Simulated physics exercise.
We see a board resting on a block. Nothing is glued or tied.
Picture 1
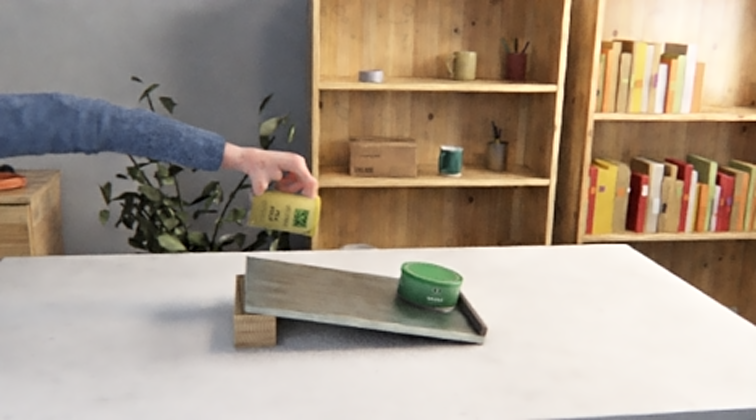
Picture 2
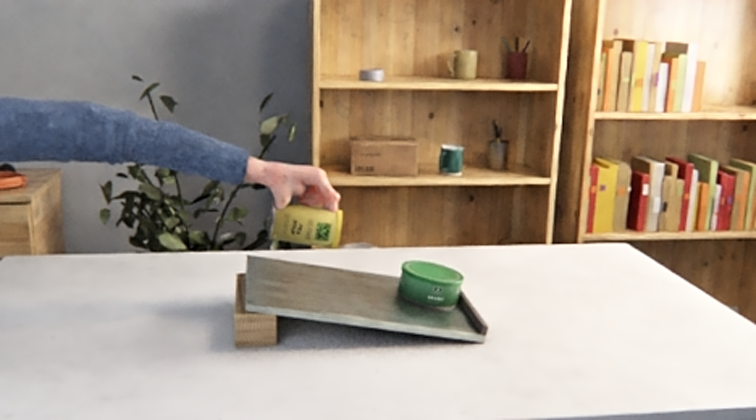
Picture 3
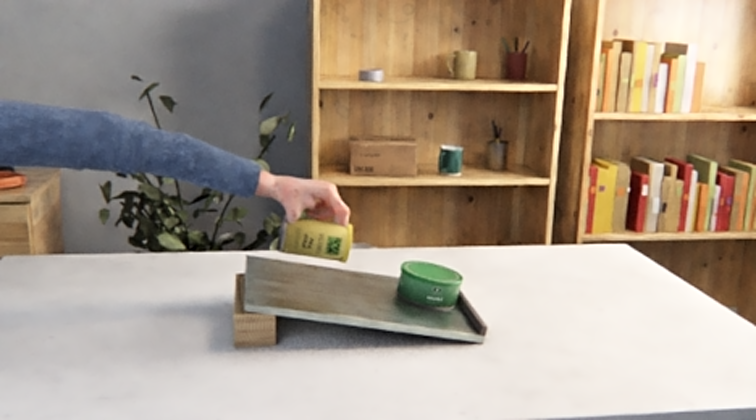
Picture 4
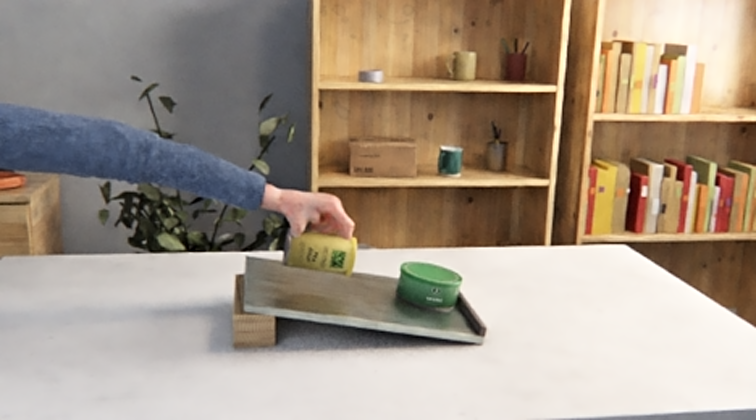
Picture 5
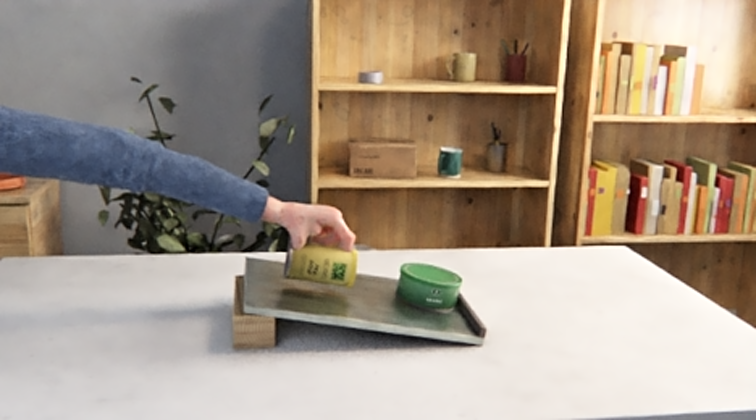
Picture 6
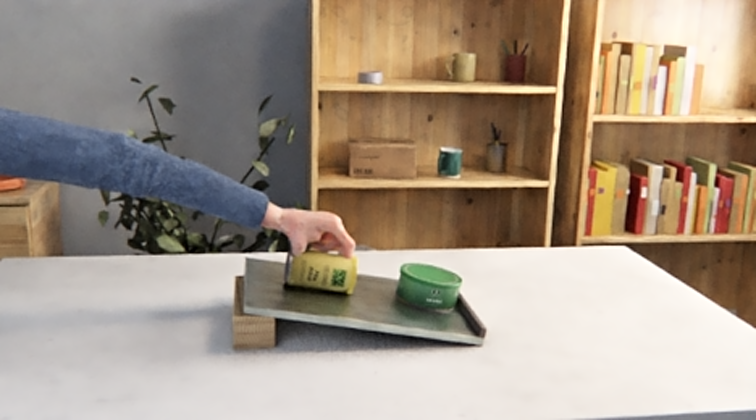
A hand in a blue sleeve lowering a yellow tin onto a sloping board beside a green tub, keeping hold of it.
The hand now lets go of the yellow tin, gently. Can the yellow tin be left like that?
It stays where it is put.
Then, 0.20 s after the last picture, nothing has stirred.
Then, 0.40 s after the last picture, yellow tin resting near (320, 271).
At rest, both in place. Seen from the same camera at the end, yellow tin near (320, 271). The yellow tin keeps its place.
